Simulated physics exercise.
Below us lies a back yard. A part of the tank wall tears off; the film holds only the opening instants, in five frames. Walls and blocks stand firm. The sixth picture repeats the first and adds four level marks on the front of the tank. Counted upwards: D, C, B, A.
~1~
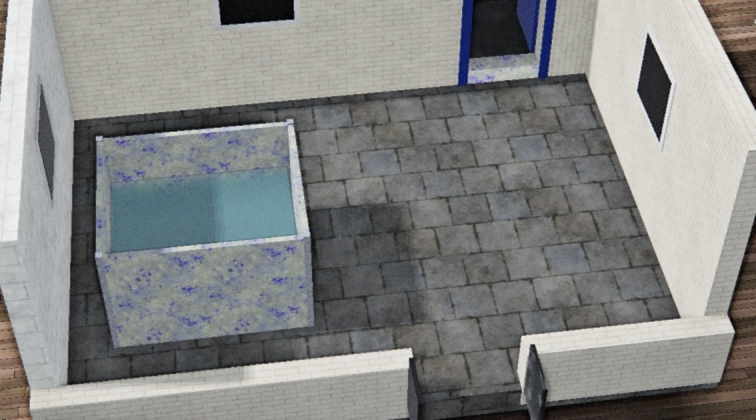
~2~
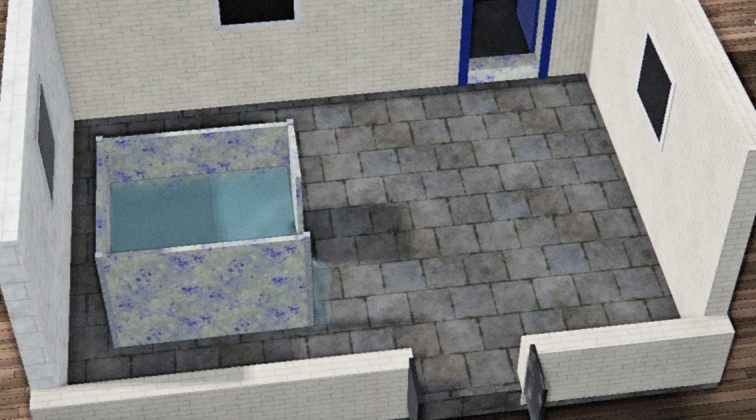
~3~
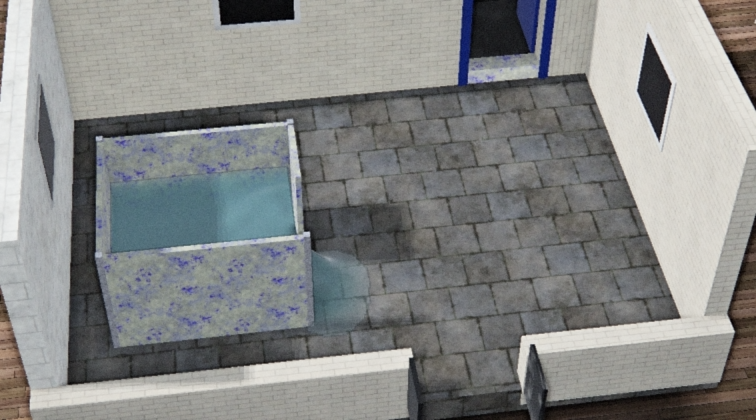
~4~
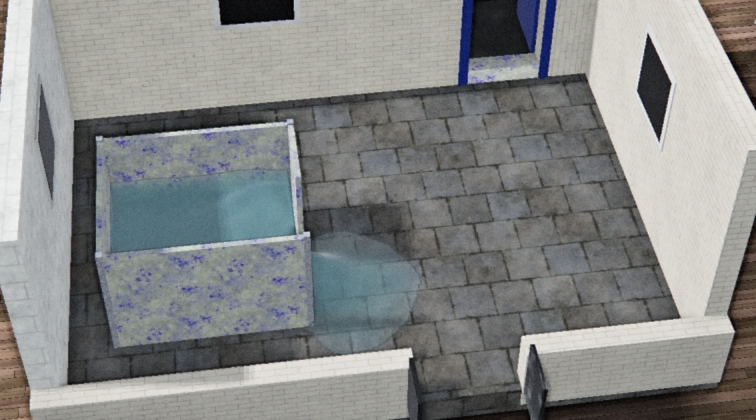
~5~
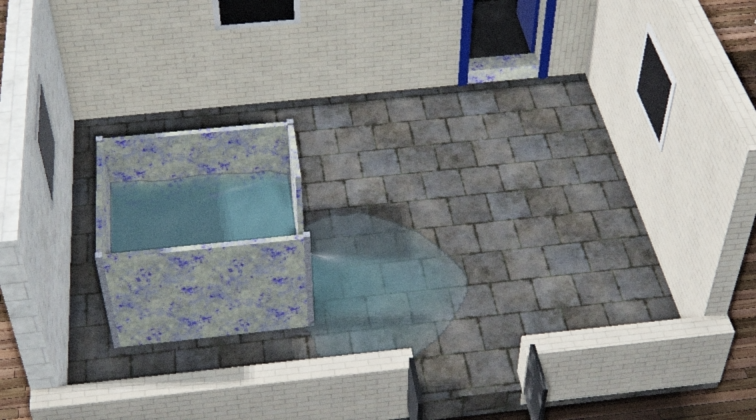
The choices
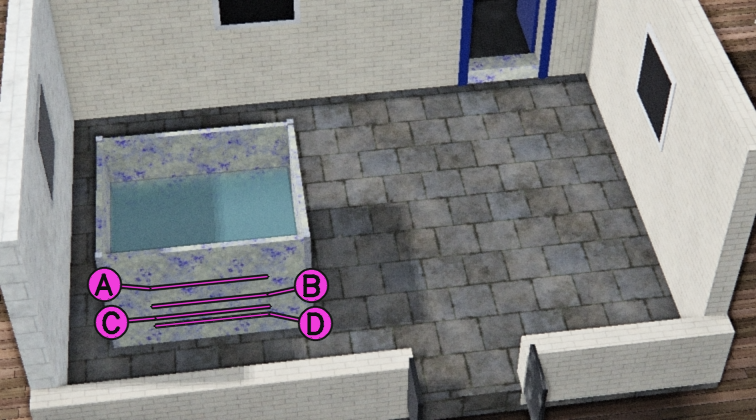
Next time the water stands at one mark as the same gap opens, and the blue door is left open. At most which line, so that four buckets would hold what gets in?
It is A.
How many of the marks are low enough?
All four.
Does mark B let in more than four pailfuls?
No, that is safe.
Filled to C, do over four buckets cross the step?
No, that is safe.
On the marked copy, A at (208, 282); B at (210, 300); C at (212, 312); D at (213, 319); from the bottom up D, C, B, A.
With A, a splash gets over, under a bucket.
With B, nothing gets over.
With C, nothing gets over.
With D, nothing gets over.
